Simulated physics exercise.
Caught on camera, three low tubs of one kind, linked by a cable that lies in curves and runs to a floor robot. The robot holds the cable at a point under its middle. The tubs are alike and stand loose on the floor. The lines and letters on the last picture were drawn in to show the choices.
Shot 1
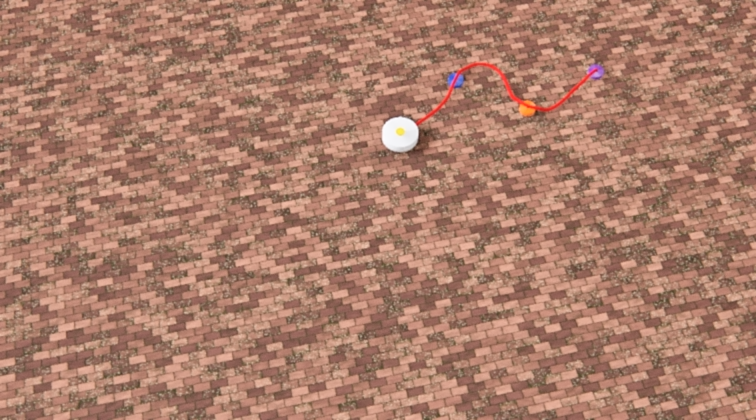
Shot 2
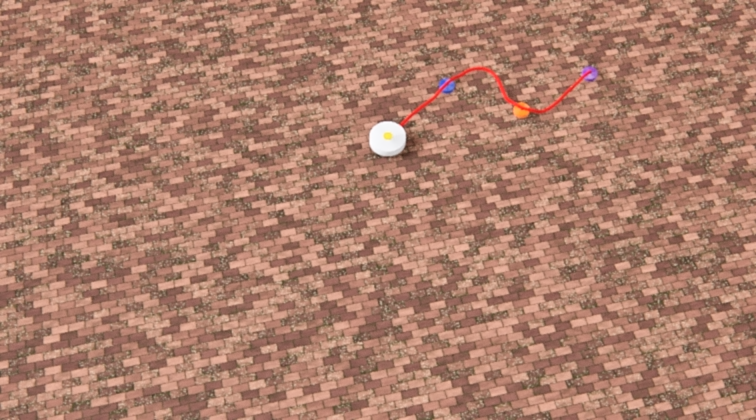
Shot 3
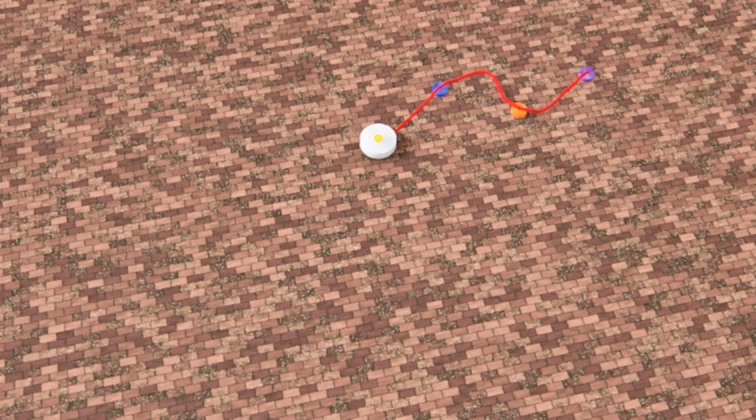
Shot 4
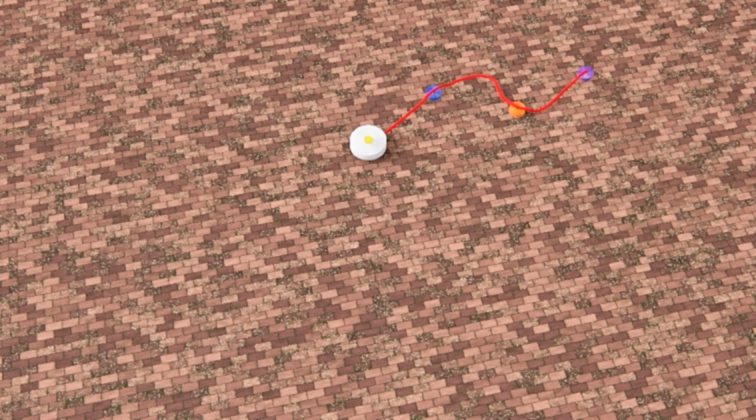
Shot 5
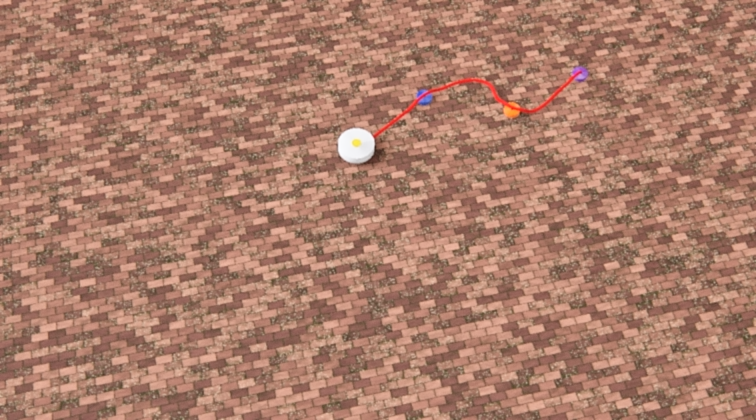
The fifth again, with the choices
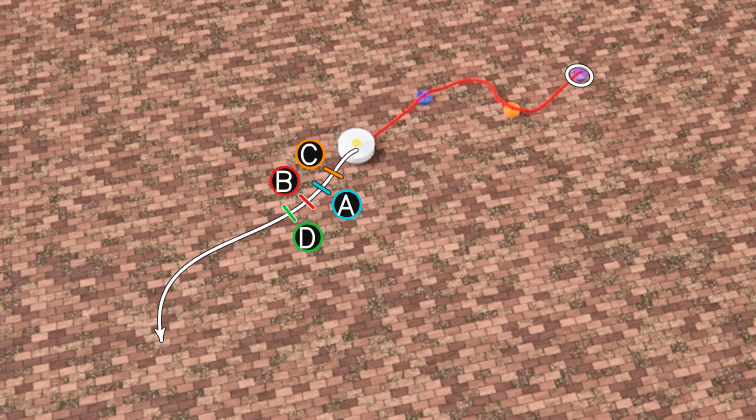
White disc-shaped robot moving slowly left across brick paving, drawing a curving red cable and shifting small blue, orange and purple objects leftward.
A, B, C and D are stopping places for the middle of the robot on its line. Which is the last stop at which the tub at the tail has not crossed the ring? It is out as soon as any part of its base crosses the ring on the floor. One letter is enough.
The farthest safe stop is A.
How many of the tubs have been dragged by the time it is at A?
Two.
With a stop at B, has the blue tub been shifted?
By then, yes.
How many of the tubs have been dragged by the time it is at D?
By then, three.
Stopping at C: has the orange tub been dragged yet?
By then, no.
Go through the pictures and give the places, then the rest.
The first frame shows purple tub (596, 72); orange tub (528, 108); blue tub (456, 80).
The second frame shows robot (388, 140); blue tub (447, 86); orange tub (522, 110).
The third frame shows robot (378, 142); blue tub (440, 89); orange tub (519, 110).
The fourth frame shows robot (368, 143); blue tub (434, 93); orange tub (517, 109).
The fifth frame shows robot (356, 146); blue tub (424, 97); orange tub (512, 110); purple tub (580, 74).
On the marked copy, A at (321, 188); B at (307, 202); C at (334, 173); D at (289, 213); the ring at (579, 75); the route from (356, 150) via (248, 234) to (162, 341).
Following A. Soon after the start, robot (342, 157); purple tub (580, 74); orange tub (512, 110); blue tub (411, 107).
Later, robot (331, 173); purple tub (580, 74); orange tub (512, 110); blue tub (399, 120).
In the end, robot (321, 185); purple tub (579, 74); orange tub (506, 110); blue tub (397, 137); the ringed tub at the far end is still in its ring.
As for the rest, B drags the last tub to (567, 80); C is safe but short; D drags the last tub to (551, 87).
